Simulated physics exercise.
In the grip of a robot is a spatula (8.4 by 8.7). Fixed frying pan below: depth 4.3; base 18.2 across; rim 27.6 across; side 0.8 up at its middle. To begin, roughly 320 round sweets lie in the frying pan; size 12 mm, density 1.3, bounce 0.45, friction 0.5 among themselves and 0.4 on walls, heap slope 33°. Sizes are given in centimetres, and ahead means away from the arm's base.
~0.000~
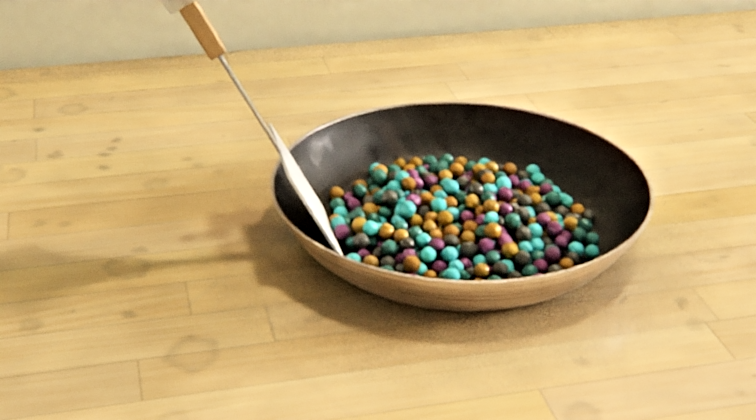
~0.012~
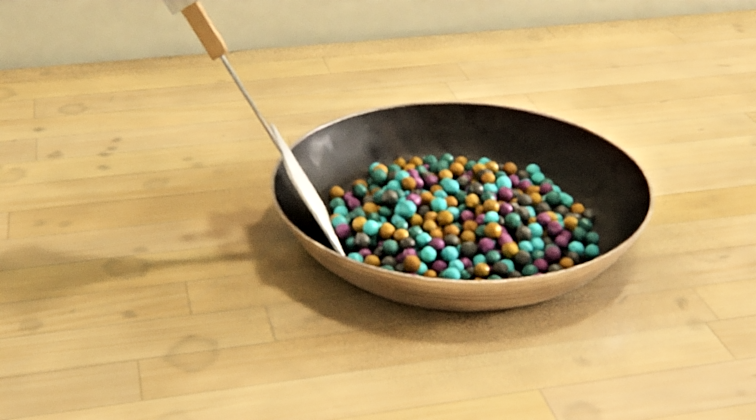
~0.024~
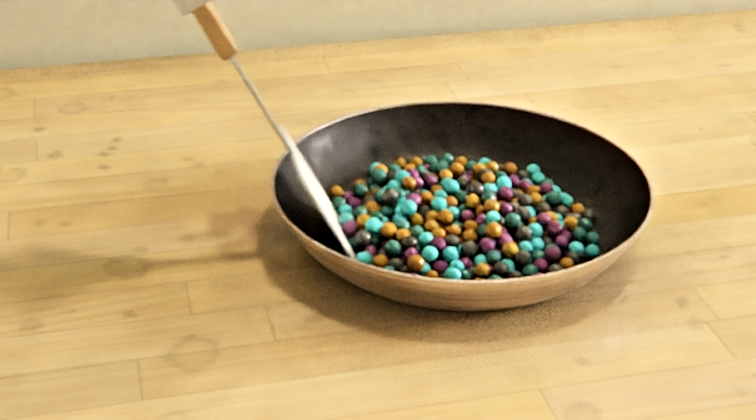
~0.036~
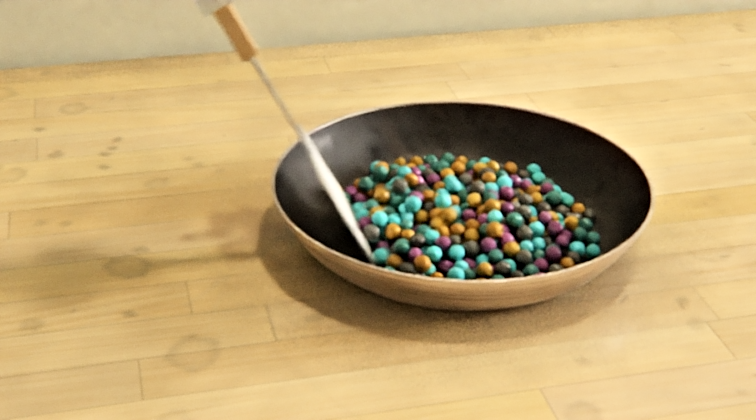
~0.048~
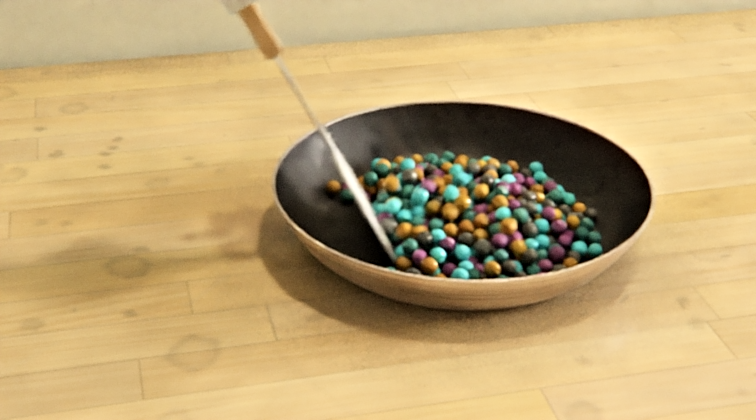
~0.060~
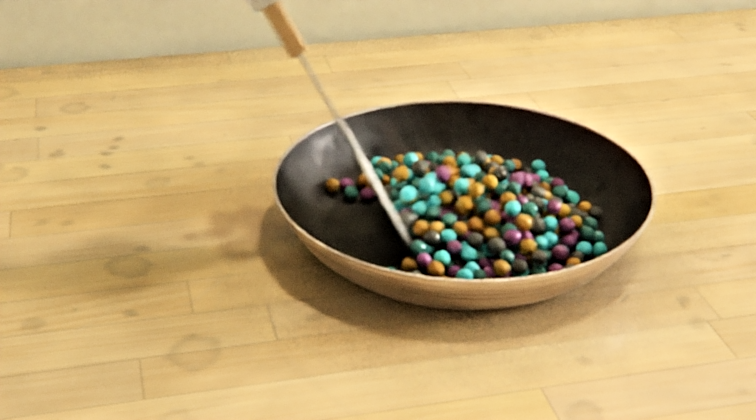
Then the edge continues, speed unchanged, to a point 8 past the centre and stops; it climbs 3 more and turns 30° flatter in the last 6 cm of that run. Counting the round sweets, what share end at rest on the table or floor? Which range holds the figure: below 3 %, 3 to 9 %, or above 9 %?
The figure lies above 9 %.
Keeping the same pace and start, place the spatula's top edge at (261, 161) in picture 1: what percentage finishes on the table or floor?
Spill: Approx. 15 per cent.
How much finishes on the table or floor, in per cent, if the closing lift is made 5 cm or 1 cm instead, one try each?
I'd put it near 15 in a hundred, then near 10 in a hundred.
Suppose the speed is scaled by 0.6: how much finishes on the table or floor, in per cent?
Around 0 percent would finish on the table or floor.
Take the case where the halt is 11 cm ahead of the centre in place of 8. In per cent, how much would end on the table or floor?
Near 30 per cent.
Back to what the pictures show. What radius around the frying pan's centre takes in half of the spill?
That distance comes to about 32 cm.
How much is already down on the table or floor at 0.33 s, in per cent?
About 10 per cent.
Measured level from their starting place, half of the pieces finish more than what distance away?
Level distance of around 5 cm.
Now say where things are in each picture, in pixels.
The spatula top edge at (279, 149), sloping 63°; upper third of the load around (452, 214), from x 335 to 590, top at y 160; 324 in the frying pan, in the first frame.
The spatula top edge at (280, 149), sloping 63°; upper third of the load around (452, 213), from x 335 to 590, top at y 160, in the second frame.
The spatula top edge at (290, 150), sloping 63°; upper third of the load around (452, 214), from x 335 to 590, top at y 160, in the third frame.
The spatula top edge at (309, 150), sloping 63°; upper third of the load around (451, 211), from x 335 to 595, top at y 160, in the fourth frame.
The spatula top edge at (331, 149), sloping 63°; upper third of the load around (460, 205), from x 335 to 595, top at y 160, in the fifth frame.
The spatula top edge at (354, 146), sloping 63°; upper third of the load around (475, 199), from x 335 to 600, top at y 155; 324 in the frying pan, in the sixth frame.
After 0.09 s, sloping 63°, highest piece 6 above the table; 324 in the frying pan.
After 0.12 s, sloping 56°, highest piece 7 above the table; 324 in the frying pan.
After 0.33 s, sloping 33°, highest piece 6 above the table; 278 in the frying pan, 35 on the table or floor, 11 on the blade or in flight.
After 1.38 s, sloping 33°, highest piece 4 above the table; 278 in the frying pan, 46 on the table or floor.
In the end, 278 in the frying pan, 46 on the table or floor. That is 14 % on the table or floor.
